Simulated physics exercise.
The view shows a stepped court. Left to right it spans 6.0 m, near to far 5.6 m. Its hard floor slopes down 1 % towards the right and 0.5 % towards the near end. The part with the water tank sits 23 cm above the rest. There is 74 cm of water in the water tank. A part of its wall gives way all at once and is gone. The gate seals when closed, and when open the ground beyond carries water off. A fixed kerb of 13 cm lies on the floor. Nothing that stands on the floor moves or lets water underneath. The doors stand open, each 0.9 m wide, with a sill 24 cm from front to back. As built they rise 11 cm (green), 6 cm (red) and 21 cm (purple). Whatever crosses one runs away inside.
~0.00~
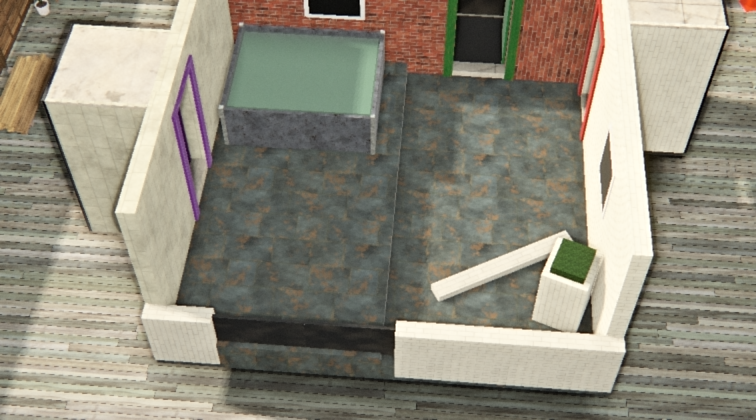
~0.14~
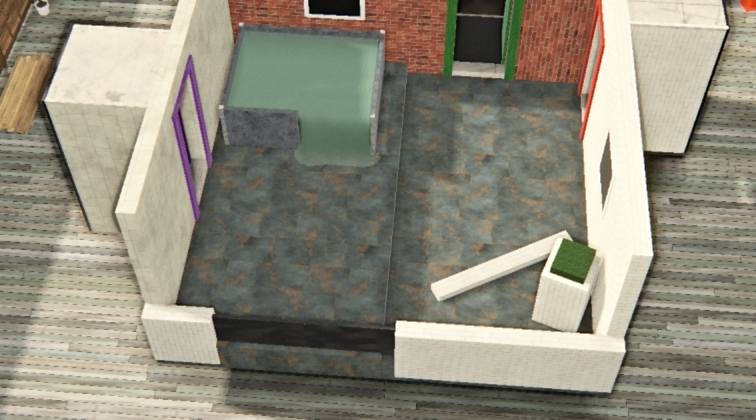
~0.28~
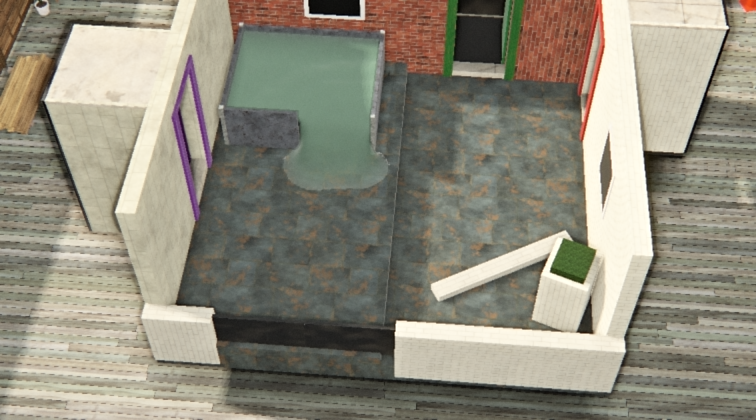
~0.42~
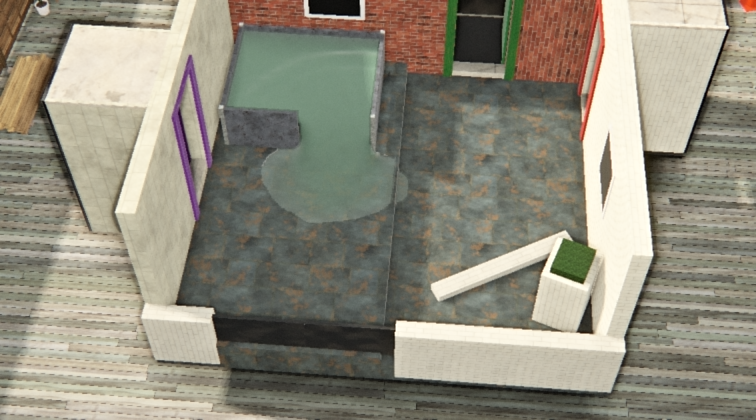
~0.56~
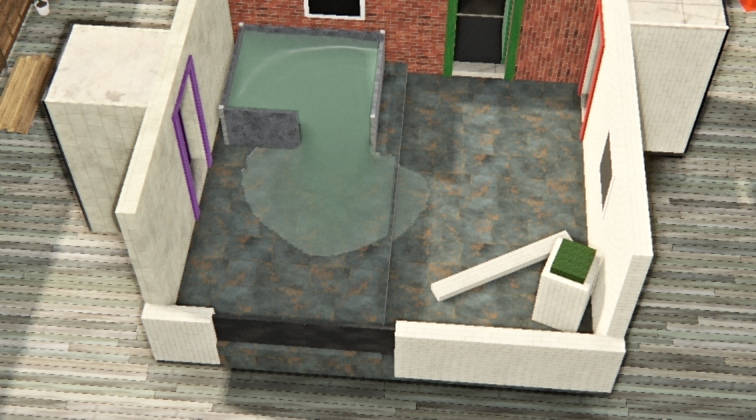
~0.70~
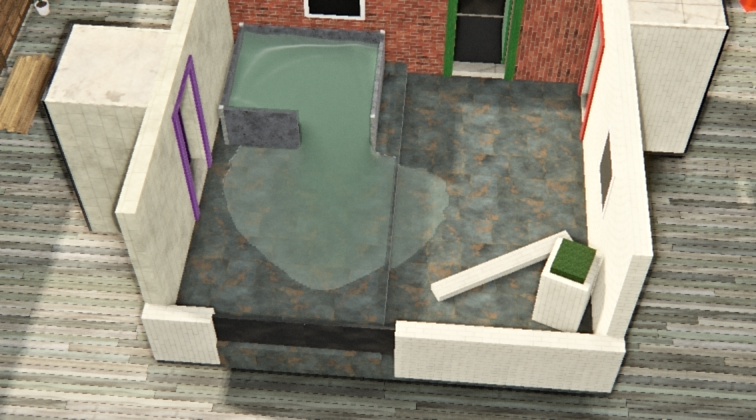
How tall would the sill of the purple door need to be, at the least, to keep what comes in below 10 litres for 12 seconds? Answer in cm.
Some 6 cm above the ground.
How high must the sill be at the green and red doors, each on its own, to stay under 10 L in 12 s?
About 11.0 cm at green and 15 cm at red.
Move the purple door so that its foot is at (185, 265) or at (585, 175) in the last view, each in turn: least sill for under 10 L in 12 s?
Roughly 15 and 9.5 cm.
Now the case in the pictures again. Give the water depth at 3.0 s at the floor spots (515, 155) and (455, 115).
About 0 and 0 cm.
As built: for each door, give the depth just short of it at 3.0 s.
Depths in cm: Green 0, red 0, purple 1.
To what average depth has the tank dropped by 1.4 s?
Some 50 cm.
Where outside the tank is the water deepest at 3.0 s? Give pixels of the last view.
Near (589, 313).
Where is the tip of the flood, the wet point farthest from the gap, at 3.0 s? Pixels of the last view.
Around (592, 367).
After 1.4 s water covers 45 % of the floor, deepest (44 cm) near (348, 154); 4 cm at the purple door, 0 litres in over its 21 cm sill.
After 3.0 s water covers 60 % of the floor, deepest (64 cm) near (589, 313); 1 cm at the purple door, 0 litres in over its 21 cm sill.
After 12.0 s water covers 95 % of the floor, deepest (22 cm) near (528, 362); 5 cm at the purple door, 0 litres in over its 21 cm sill.
At the purple door as built, the water arrived by 1.0 s and peaked near 9 cm at 4.2 s.
Run again over the same 12 s with other heights there, 21 litres in over 5 cm, 3 litres over 8 cm. The limit of 10 litres is kept from about 6 cm up.
